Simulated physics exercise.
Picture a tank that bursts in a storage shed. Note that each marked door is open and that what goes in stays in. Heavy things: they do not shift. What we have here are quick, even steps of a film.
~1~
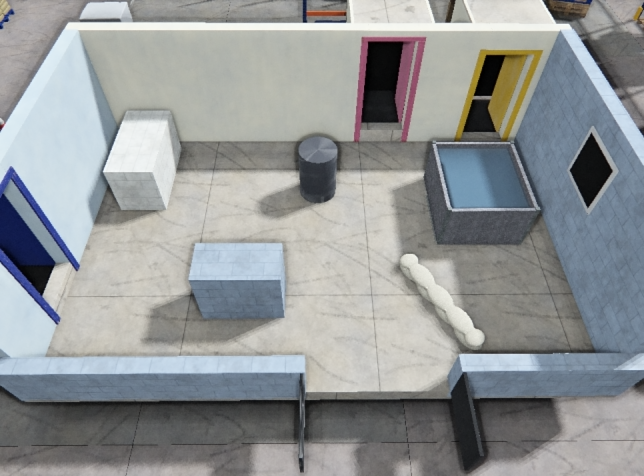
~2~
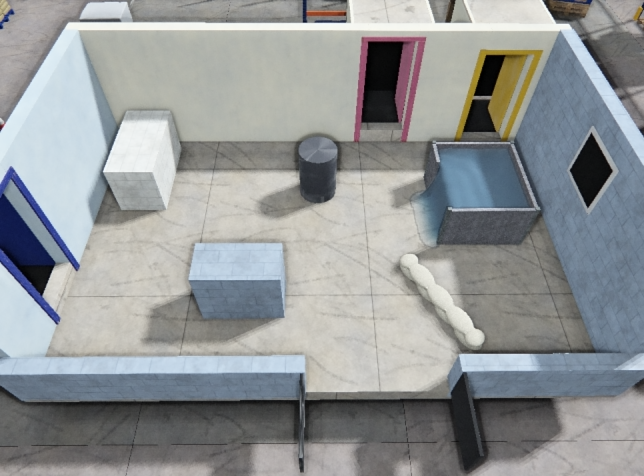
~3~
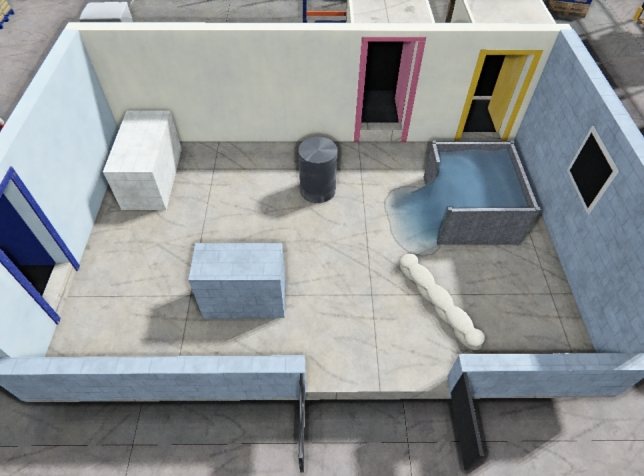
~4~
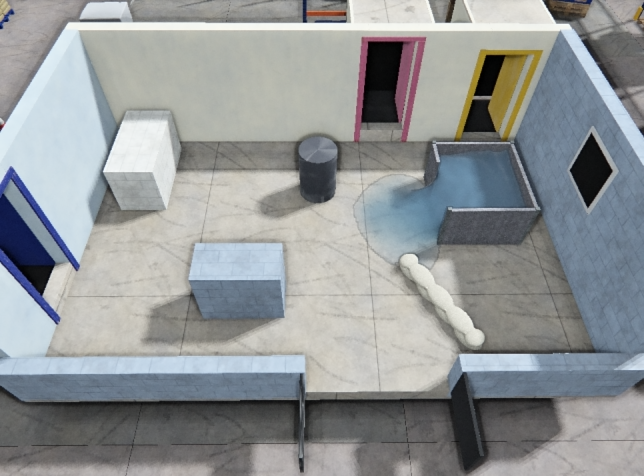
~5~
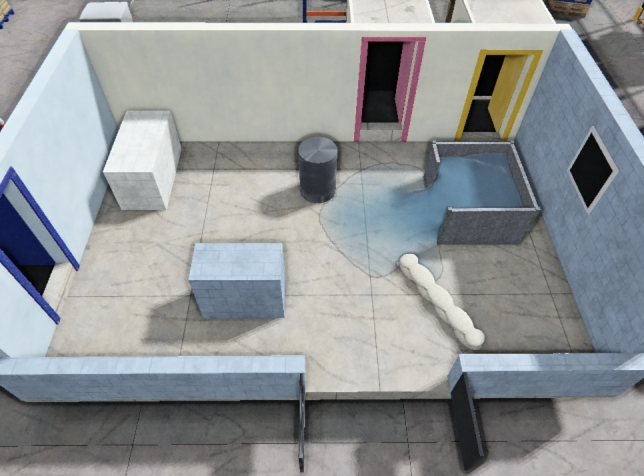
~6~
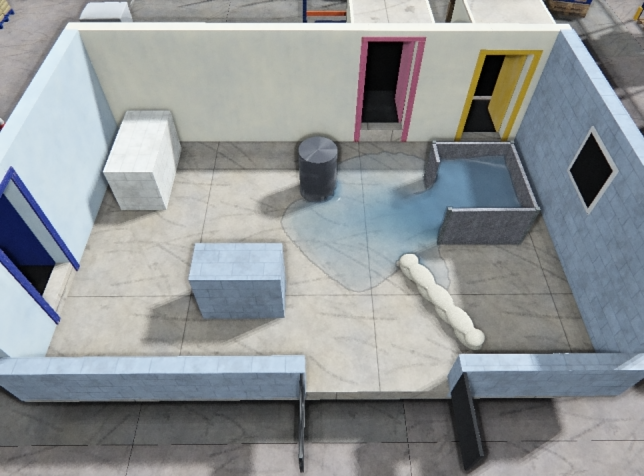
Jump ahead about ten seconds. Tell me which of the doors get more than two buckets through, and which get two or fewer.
Sorted out: The blue door gets two or fewer; the pink door gets two or fewer; the yellow door gets two or fewer.
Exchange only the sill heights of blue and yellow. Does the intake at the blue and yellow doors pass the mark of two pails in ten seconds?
The blue door overshoots the limit, while the yellow door falls short of it.
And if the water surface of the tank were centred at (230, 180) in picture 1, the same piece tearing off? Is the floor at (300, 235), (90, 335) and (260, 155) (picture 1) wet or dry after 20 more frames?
Result: Spared; inundated; inundated.
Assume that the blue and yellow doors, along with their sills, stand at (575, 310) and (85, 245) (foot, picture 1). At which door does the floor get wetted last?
It would be the blue-painted one.
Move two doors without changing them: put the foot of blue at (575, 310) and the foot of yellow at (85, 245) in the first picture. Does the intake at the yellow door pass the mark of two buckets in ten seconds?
Note: Yellow door breaks the limit.
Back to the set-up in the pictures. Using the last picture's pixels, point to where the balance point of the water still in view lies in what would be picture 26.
Close to (276, 233).
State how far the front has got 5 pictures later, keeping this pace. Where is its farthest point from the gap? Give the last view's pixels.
Roughly at (141, 234).
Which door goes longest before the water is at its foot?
I'd go with the one in yellow.
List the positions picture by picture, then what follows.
The first frame shows the tank at (481, 177) is whole and still.
In the second frame, water pours out at (439, 206) and has run to (419, 195).
In the third frame, water pours out at (438, 209) and has run to (392, 197).
In the fourth frame, water pours out at (438, 210) and has run to (359, 206).
In the fifth frame, the front is at (325, 211), out from the gap at (437, 210).
In the sixth frame, the front is at (286, 223), out from the gap at (437, 210).
A moment on, water covers 35 % of the floor; the blue door not reached, the pink door wet at the sill, nothing in, the yellow door not reached.
Next, water covers 55 % of the floor; the blue door wet at the sill, nothing in, the pink door wet at the sill, nothing in, the yellow door not reached.
Then, water covers 70 % of the floor; the blue door under two buckets in, the pink door wet at the sill, nothing in, the yellow door not reached.
Later, water covers 75 % of the floor; the blue door under two buckets in, the pink door wet at the sill, nothing in, the yellow door wet at the sill, nothing in.
In the end, water covers 90 % of the floor; the blue door under two buckets in, the pink door wet at the sill, nothing in, the yellow door wet at the sill, nothing in.
